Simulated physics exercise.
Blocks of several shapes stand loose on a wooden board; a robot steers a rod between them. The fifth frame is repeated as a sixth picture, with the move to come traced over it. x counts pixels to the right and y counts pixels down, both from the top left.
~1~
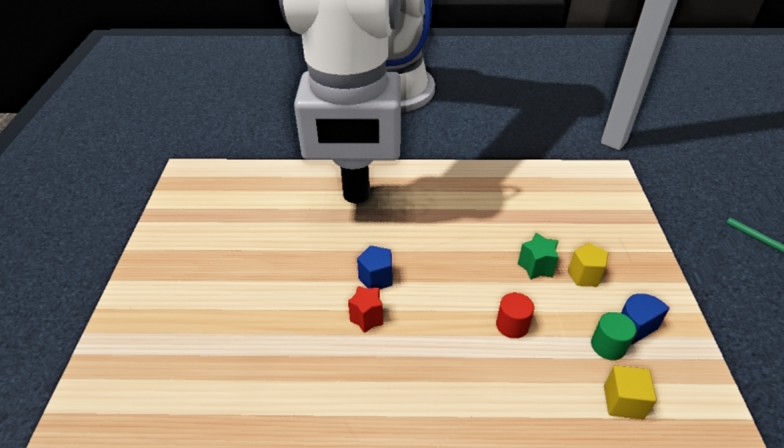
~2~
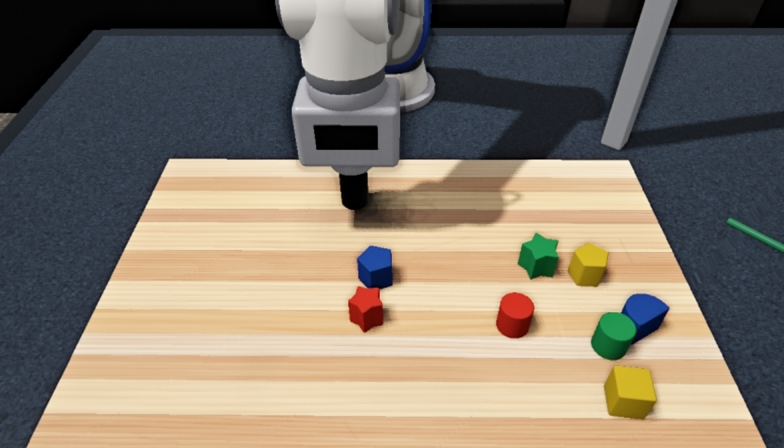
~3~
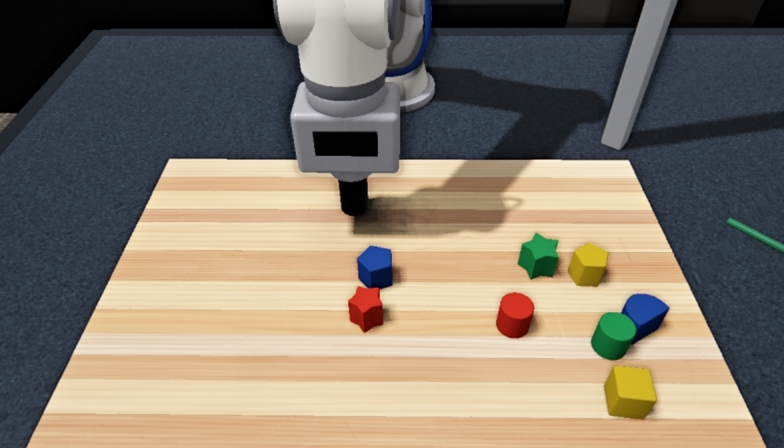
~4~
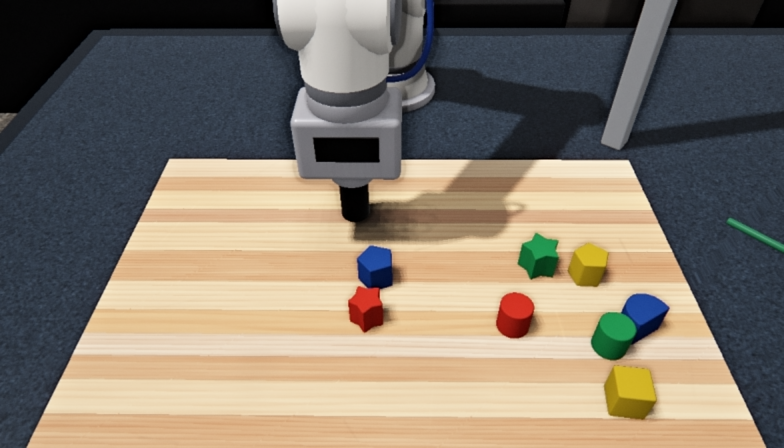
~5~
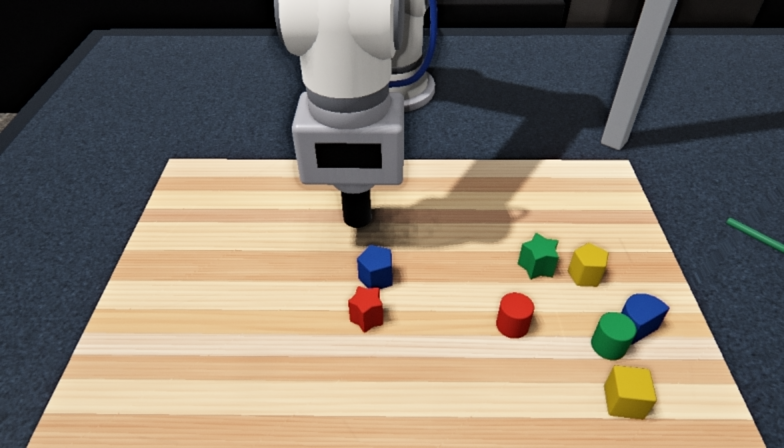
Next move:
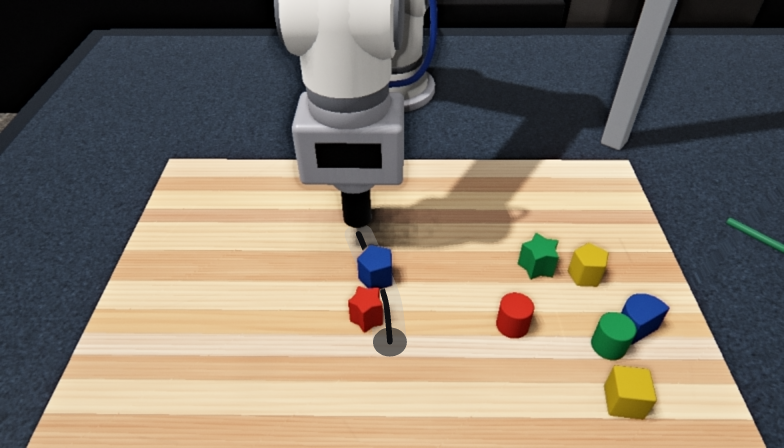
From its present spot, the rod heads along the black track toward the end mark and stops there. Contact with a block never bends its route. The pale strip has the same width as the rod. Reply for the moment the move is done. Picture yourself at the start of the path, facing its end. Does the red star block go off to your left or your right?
To the right.
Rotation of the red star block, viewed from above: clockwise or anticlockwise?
Rotation: Clockwise.
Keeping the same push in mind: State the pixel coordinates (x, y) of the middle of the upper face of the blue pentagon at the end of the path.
My prediction: (422, 334).
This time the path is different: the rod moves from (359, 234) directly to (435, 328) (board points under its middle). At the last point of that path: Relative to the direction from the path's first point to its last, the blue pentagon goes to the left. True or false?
Verdict: False.
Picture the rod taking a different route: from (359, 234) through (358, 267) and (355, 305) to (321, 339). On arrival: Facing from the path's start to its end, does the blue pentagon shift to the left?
In short: Yes.
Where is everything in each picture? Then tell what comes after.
The first picture shows rod's lower end at (357, 195); red star block at (366, 298); blue pentagon at (376, 257).
The second picture shows rod at (355, 201); blocks still.
The third picture shows rod at (355, 207); blocks still.
The fourth picture shows rod at (356, 213); blocks still.
The fifth picture shows rod at (358, 219); red star block at (366, 298); blue pentagon at (376, 257).
Drawn move, from (359, 234) over (379, 282) to (390, 342).
The first path, step by step. One third of the way, rod at (371, 250); blue pentagon at (381, 269).
Two thirds of the way, rod at (385, 286); red star block at (367, 311), turned 60° clockwise; blue pentagon at (403, 305), turned 20° anticlockwise.
At the end, rod at (390, 327); red star block at (359, 330), turned 135° clockwise; blue pentagon at (422, 334), turned 90° anticlockwise.
